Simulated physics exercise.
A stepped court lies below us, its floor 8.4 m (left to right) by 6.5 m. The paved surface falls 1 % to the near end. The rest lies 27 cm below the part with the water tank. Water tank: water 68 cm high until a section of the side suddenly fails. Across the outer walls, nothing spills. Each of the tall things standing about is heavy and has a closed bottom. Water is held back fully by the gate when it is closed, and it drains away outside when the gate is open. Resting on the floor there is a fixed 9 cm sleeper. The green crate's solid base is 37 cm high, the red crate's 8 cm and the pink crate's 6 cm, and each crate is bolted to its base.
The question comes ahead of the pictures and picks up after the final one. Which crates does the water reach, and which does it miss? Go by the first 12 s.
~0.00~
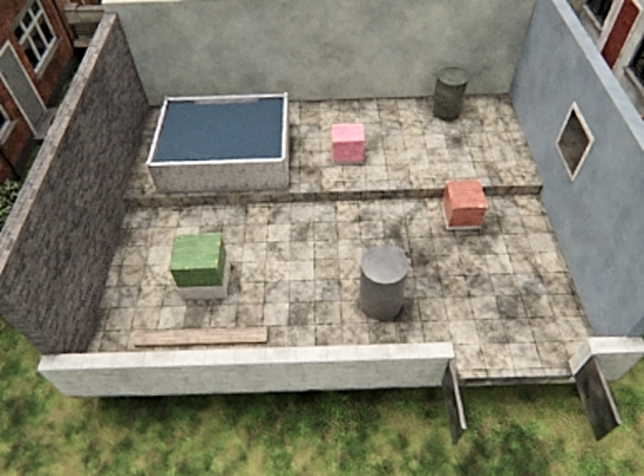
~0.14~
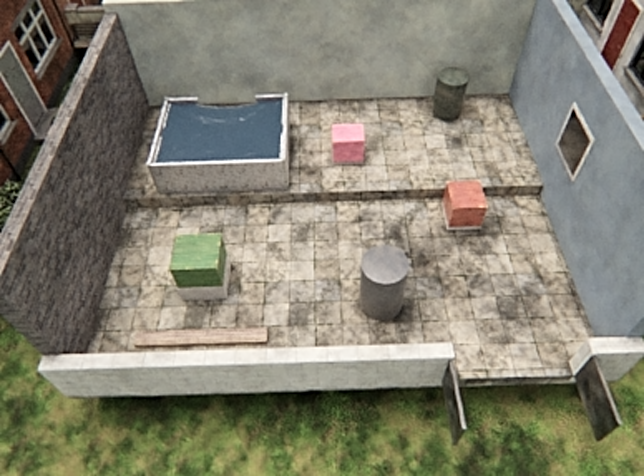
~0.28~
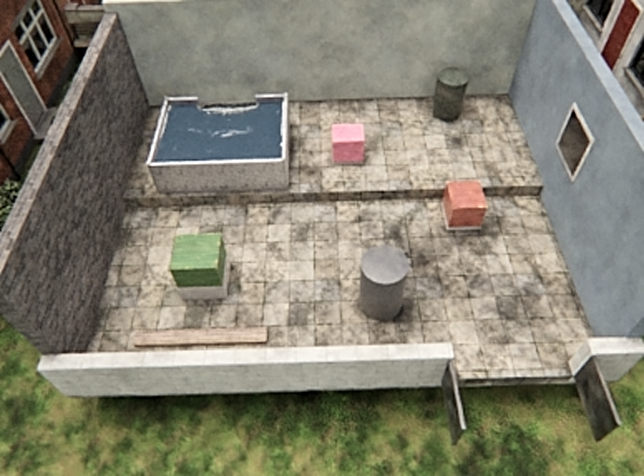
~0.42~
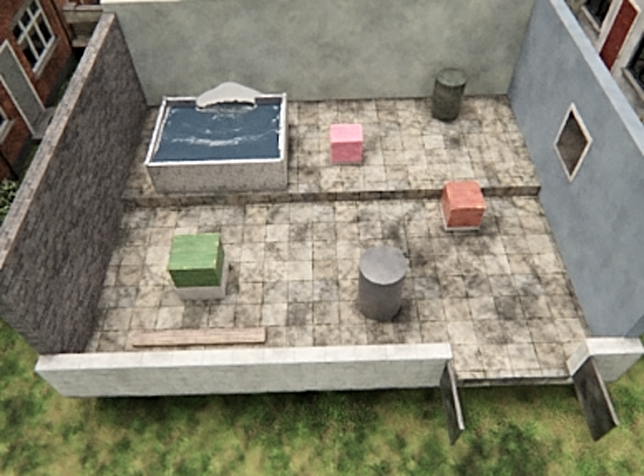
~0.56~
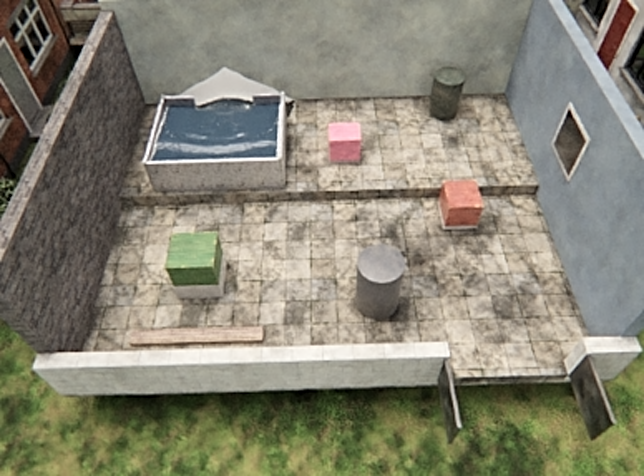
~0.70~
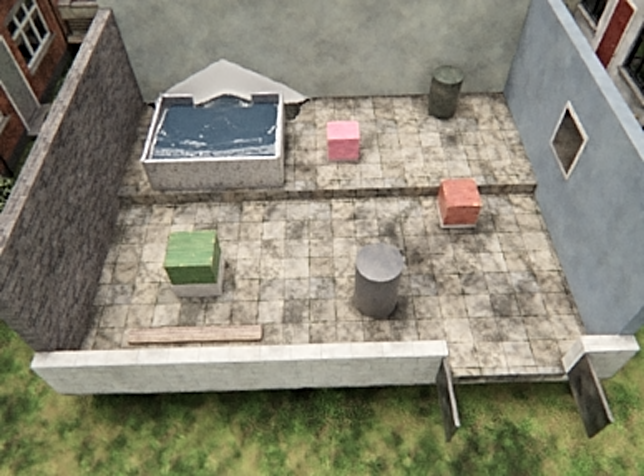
Crate by crate: Green crate - missed, red crate - reached, pink crate - reached.
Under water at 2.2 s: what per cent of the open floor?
I'd say around 25 %.
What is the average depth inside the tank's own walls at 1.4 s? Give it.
Average depth: About 47 cm.
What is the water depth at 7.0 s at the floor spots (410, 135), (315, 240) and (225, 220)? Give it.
4, 1, 0 cm.
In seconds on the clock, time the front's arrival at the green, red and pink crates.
The green one at 2.8 seconds, red at 2.6 seconds and pink at 1.4 seconds.
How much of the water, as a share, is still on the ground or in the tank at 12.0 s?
Remaining: Roughly 84 %.
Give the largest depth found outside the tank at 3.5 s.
About 32 cm at most.
After 1.4 s water covers 15 % of the floor and is deepest (55 cm) near (229, 106); green plinth not reached, red plinth not reached, pink plinth reached.
After 2.2 s water covers 25 % of the floor and is deepest (46 cm) near (145, 104); green plinth not reached, red plinth not reached, pink plinth reached.
After 3.5 s water covers 45 % of the floor and is deepest (32 cm) near (74, 372); green plinth reached, red plinth reached, pink plinth reached.
After 7.0 s water covers 80 % of the floor and is deepest (21 cm) near (74, 372); green plinth reached, red plinth reached, pink plinth reached.
After 12.0 s water covers 90 % of the floor and is deepest (12 cm) near (74, 372); highest at the green plinth 8 cm, highest at the red plinth 15 cm, highest at the pink plinth 11 cm.
